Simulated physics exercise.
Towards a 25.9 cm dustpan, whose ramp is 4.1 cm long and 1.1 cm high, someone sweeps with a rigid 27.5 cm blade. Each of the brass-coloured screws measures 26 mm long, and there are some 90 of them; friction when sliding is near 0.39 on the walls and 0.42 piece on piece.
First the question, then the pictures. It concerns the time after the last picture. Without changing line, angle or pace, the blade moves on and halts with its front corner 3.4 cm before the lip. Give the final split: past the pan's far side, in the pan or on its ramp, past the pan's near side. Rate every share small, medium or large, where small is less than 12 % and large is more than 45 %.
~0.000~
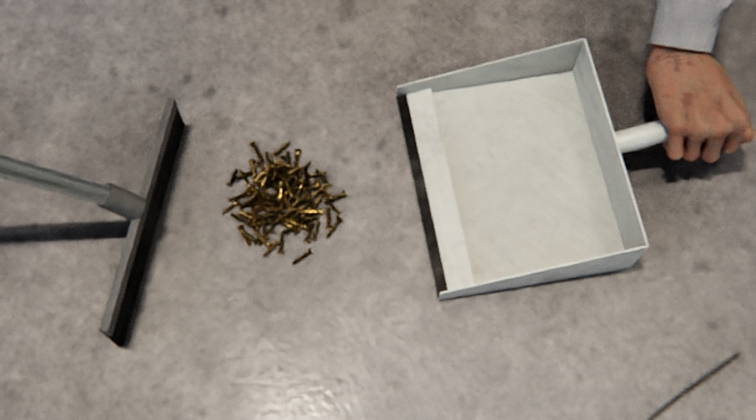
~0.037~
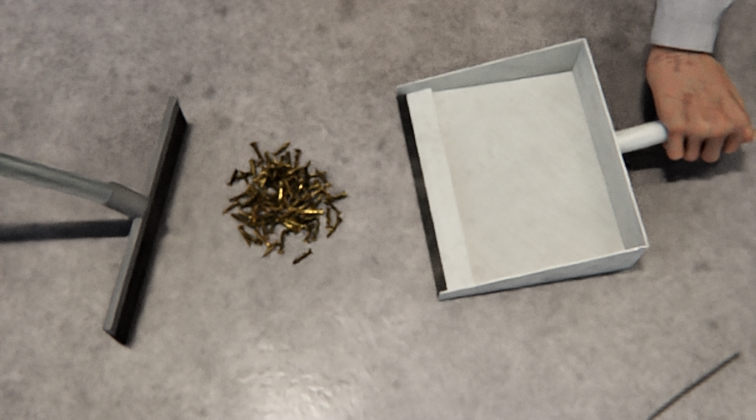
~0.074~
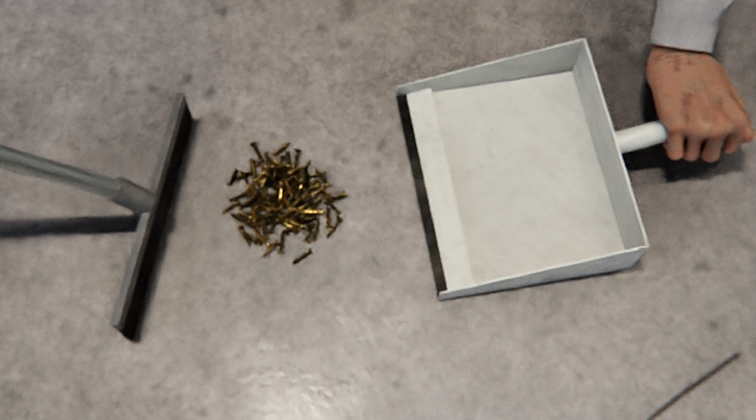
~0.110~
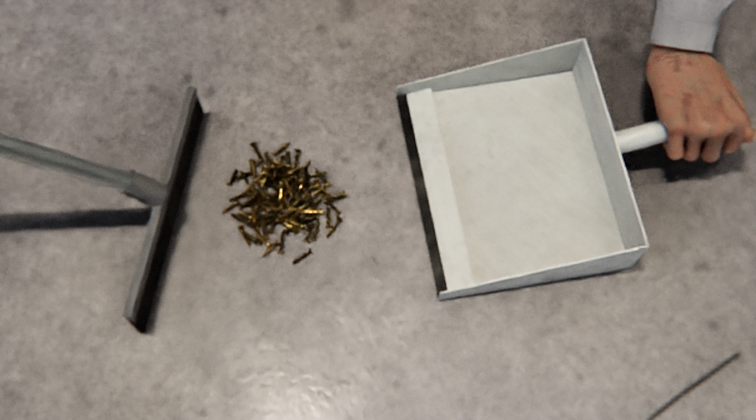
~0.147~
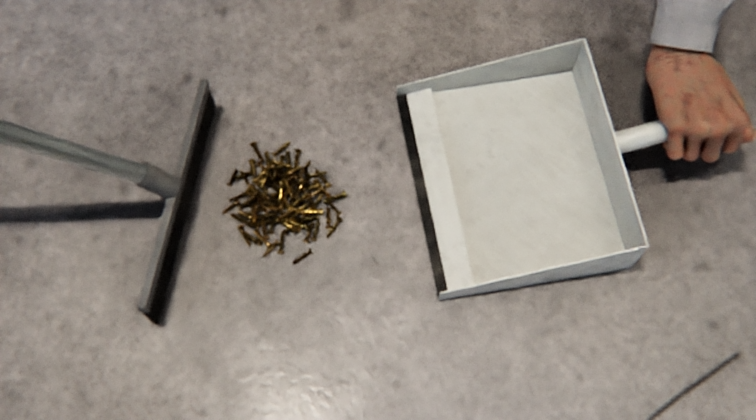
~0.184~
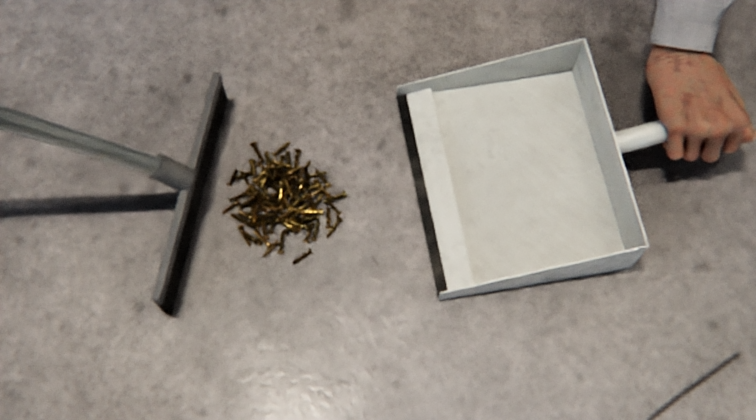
Ratings - past the pan's far side: Small; in the pan or on its ramp: Small; past the pan's near side: Small.
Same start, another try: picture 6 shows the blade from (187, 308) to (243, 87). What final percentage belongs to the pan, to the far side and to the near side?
That ends as pan 0, far 0, and near 0.
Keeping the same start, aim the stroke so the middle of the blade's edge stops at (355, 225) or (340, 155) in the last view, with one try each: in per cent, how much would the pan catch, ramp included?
About 0 and 0 per cent.
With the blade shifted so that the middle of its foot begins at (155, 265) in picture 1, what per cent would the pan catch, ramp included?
Close to 0 in a hundred.
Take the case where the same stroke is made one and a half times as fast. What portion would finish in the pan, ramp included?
About 0 %.
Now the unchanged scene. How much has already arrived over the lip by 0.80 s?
I'd say around 0 in a hundred has made it so far.
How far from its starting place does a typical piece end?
Roughly 8 centimetres.
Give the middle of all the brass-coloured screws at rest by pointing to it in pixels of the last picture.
About (347, 191).
After 0.40 s, middle of the blade 16 cm from the lip; 0 % over the lip, far side 0 %, near side 0 %.
After 0.54 s, middle of the blade 11 cm from the lip; 0 % over the lip, far side 0 %, near side 0 %.
After 0.80 s, middle of the blade 8 cm from the lip; 0 % over the lip, far side 0 %, near side 0 %.
At rest (1.5 s), far side 0 %, pan 0 %, near side 0 %, in front of the lip or behind the blade 100 %.
